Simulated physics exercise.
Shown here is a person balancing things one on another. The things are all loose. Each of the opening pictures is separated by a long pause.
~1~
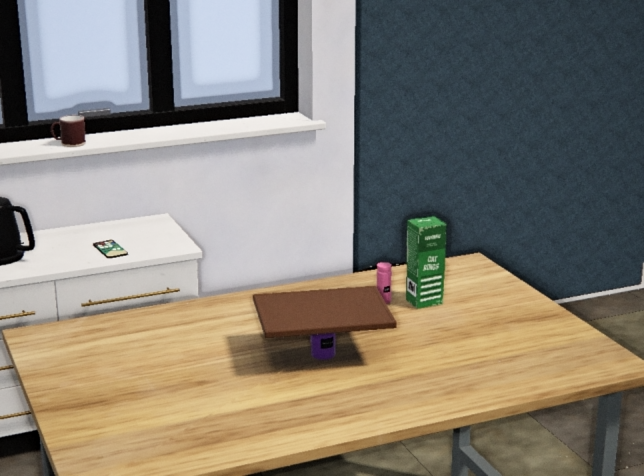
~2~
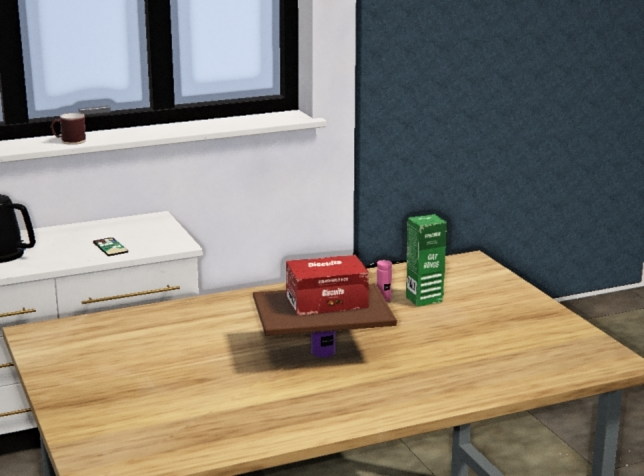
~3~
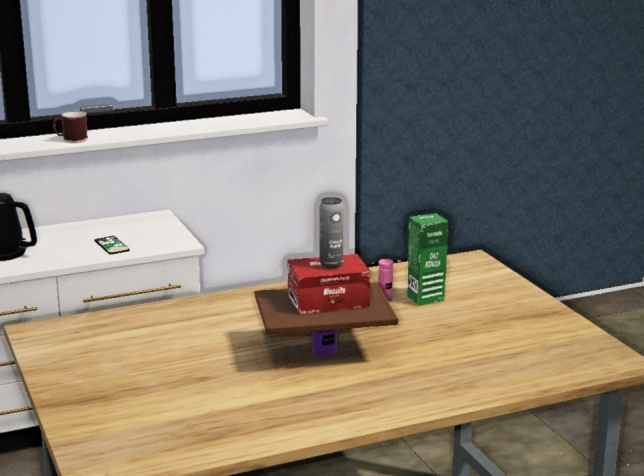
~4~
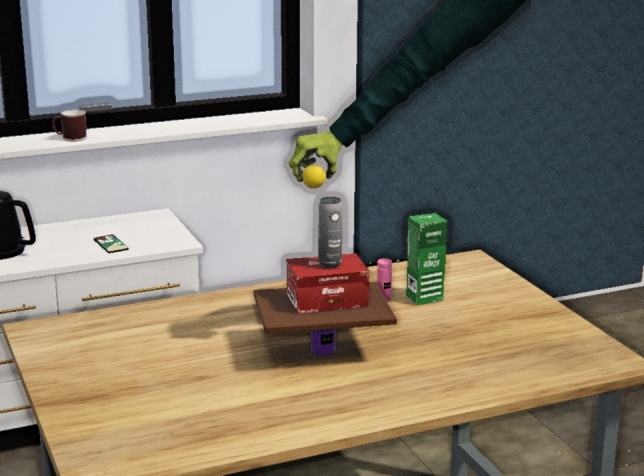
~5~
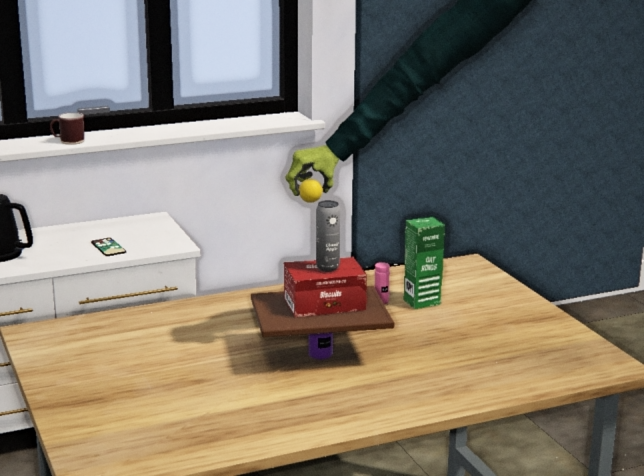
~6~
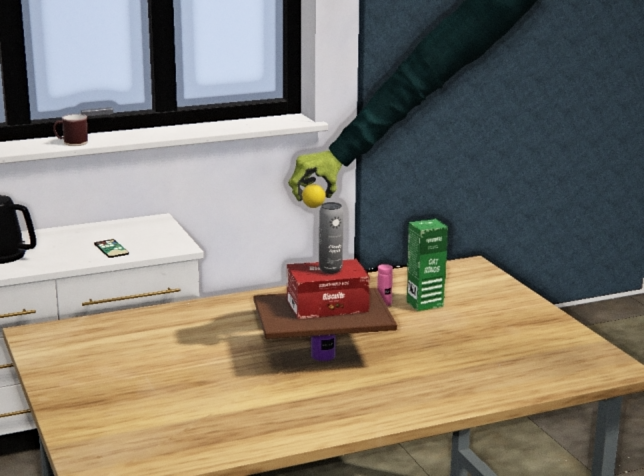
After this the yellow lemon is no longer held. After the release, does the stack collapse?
Yes, it collapses.
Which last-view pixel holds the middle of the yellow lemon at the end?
Somewhere around (269, 305) in the last picture.
Then, 0.20 s on from there, yellow lemon now fallen.
Then, 0.40 s on from there, things are still on the move.
Then, 0.80 s on from there, as before.
Then, 1.50 s on from there, nothing new.
In the end, fallen, yellow lemon; the other 6 unmoved. At the end, from the last picture's camera, yellow lemon near (269, 305). The pile comes apart.
